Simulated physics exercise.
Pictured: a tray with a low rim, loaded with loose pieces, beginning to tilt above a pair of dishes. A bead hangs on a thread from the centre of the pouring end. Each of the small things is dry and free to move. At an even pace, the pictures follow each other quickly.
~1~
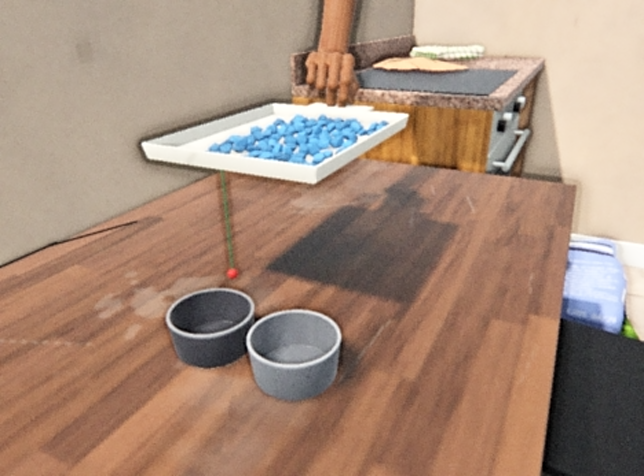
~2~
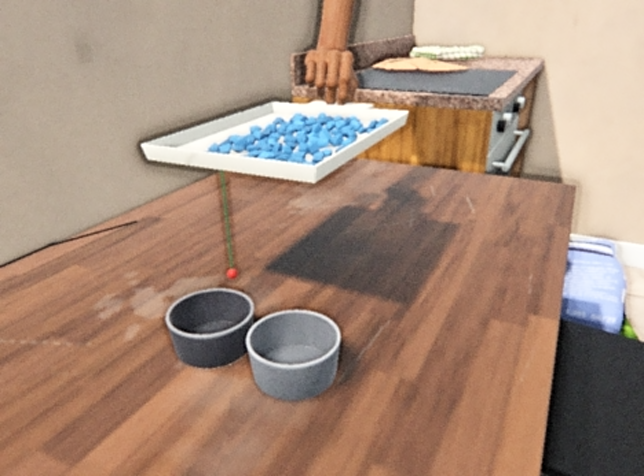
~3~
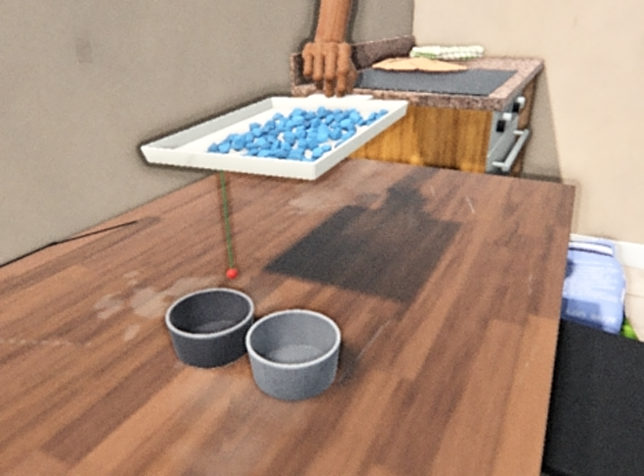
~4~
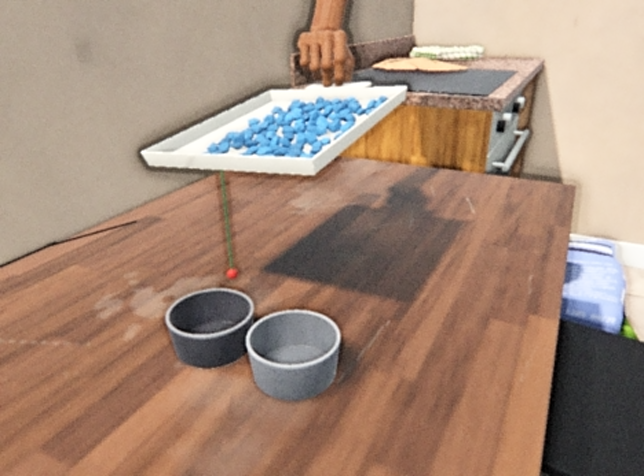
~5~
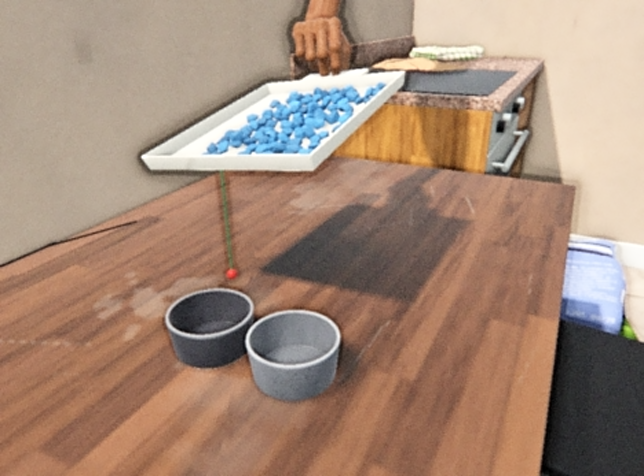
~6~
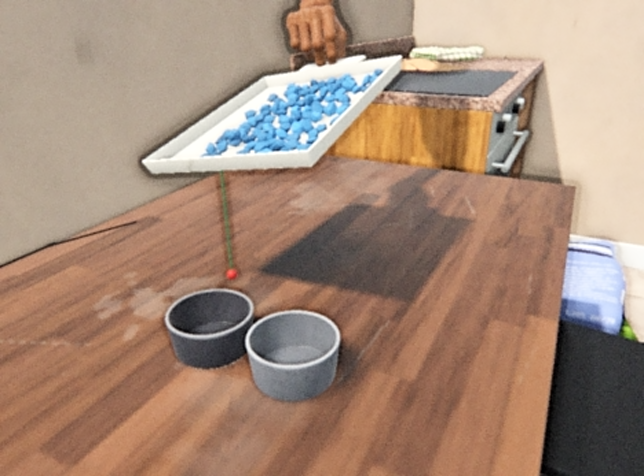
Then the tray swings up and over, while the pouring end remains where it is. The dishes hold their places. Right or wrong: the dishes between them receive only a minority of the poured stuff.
Right, they get under half.
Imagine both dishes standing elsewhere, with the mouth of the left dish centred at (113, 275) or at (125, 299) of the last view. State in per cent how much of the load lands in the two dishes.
Some 40 percent in the first case, 10 percent in the second.
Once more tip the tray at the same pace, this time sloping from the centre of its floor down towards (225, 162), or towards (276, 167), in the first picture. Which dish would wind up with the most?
Well, at the first place the left-side one, and at the second the right-side one.
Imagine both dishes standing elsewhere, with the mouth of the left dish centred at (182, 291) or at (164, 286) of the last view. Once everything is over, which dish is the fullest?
One: The left-side dish. Two: The left-side dish.
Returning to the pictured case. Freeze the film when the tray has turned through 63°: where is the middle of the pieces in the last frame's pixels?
Centre estimate: (187, 153).
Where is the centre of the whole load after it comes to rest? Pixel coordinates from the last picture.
Near pixel (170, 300).
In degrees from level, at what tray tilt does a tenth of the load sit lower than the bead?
At roughly 70°.
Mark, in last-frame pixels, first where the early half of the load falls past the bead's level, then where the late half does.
First near (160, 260), later near (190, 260).
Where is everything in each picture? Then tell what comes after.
Corners of the pouring end (146, 143) and (314, 166), level; middle of the load (302, 139), aquarium stones; left dish (185, 348); right dish (271, 379); bead on its thread (233, 274), in the first picture.
Corners of the pouring end (146, 144) and (314, 165), level; middle of the load (302, 138), in the second picture.
Corners of the pouring end (146, 147) and (313, 162), tipped barely, lowest at the left corner; middle of the load (301, 134), in the third picture.
Corners of the pouring end (146, 151) and (311, 158), tipped a little, lowest at the left corner; middle of the load (300, 127), in the fourth picture.
Corners of the pouring end (146, 156) and (309, 154), tipped a little, lowest at the left corner; middle of the load (298, 121), in the fifth picture.
Corners of the pouring end (147, 160) and (306, 150), tipped clearly, lowest at the left corner; middle of the load (296, 115); left dish (184, 349); right dish (270, 379), in the sixth picture.
Just after the last frame, tray tipped steeply; almost all on the tray; about a tenth in the air.
A moment on, tray tipped past a quarter turn; about a tenth on the tray; the larger part outside both; about a tenth in the air.
Further on, tray tipped past a quarter turn; every one outside both.
When it is over, tray tipped past a quarter turn; not one in the right dish; not one in the left dish; every one outside both.
